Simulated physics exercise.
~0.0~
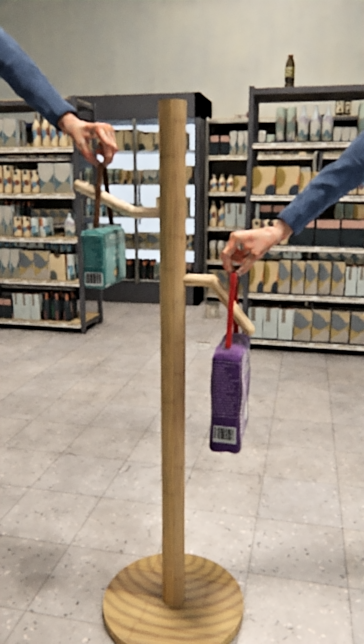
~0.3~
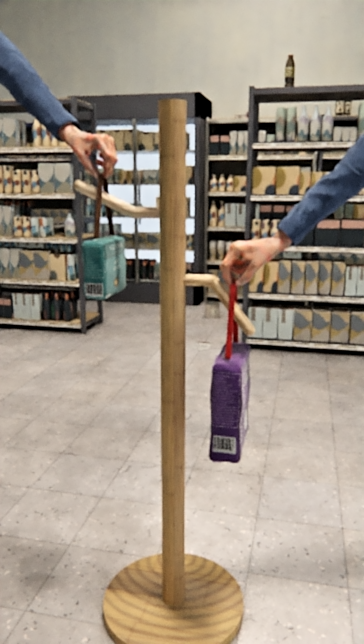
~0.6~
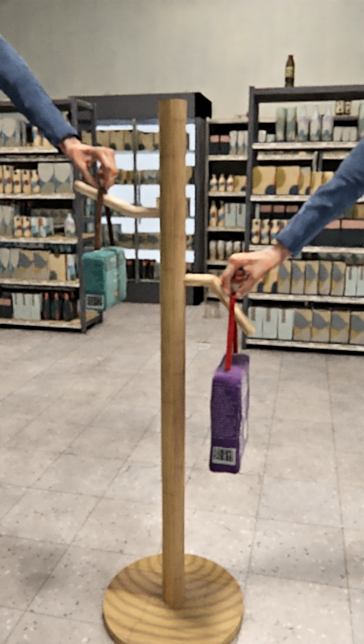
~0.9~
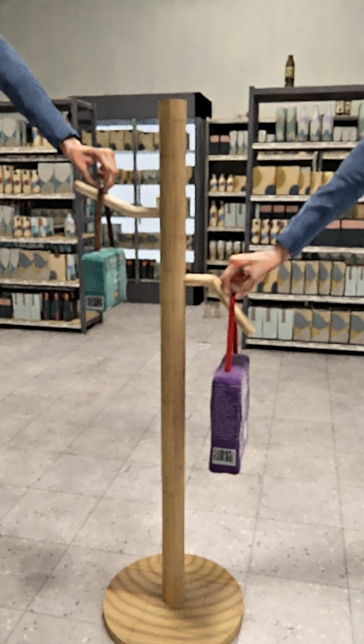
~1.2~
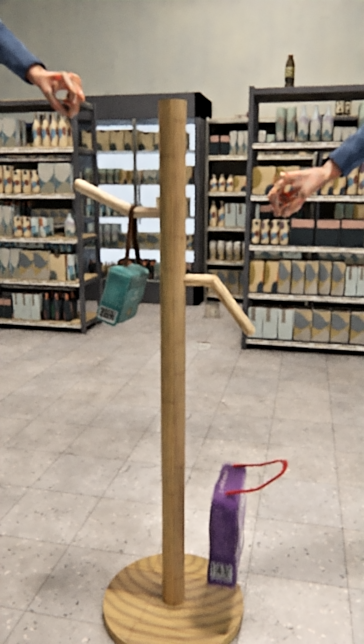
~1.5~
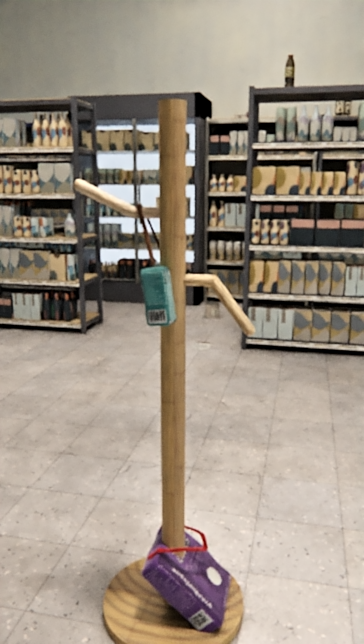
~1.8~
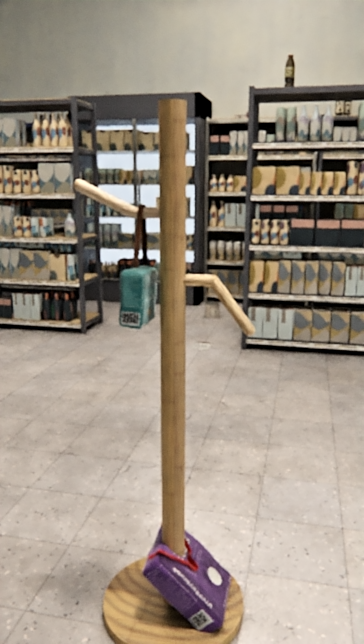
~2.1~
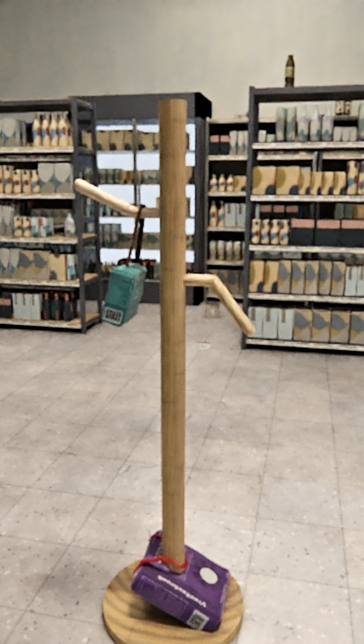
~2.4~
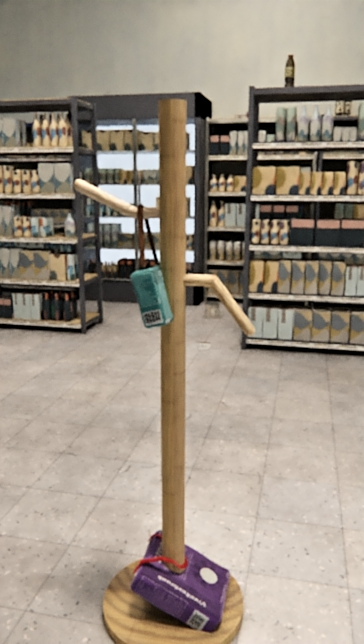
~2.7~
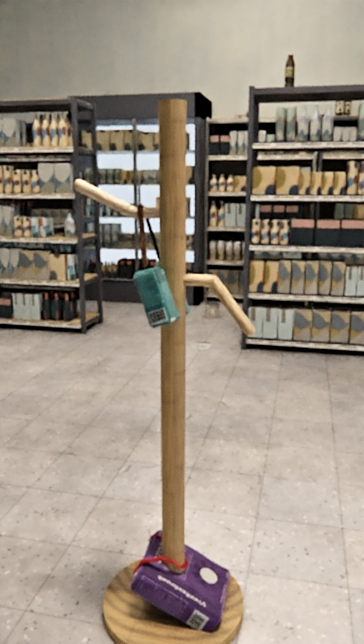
At first, two hands hold a turquoise pouch and a purple bag by their loops beside the pegs of a wooden stand in a shop aisle. Both hands lower their items a little, bringing the loops to the left and right pegs, and pause there. Then the hands let go and draw back. The purple bag drops from the right peg and lands tilted on the round base, while the turquoise pouch slides inward along the left peg and swings. The purple bag settles on its side against the post, and the pouch still hangs, swaying, from its peg.
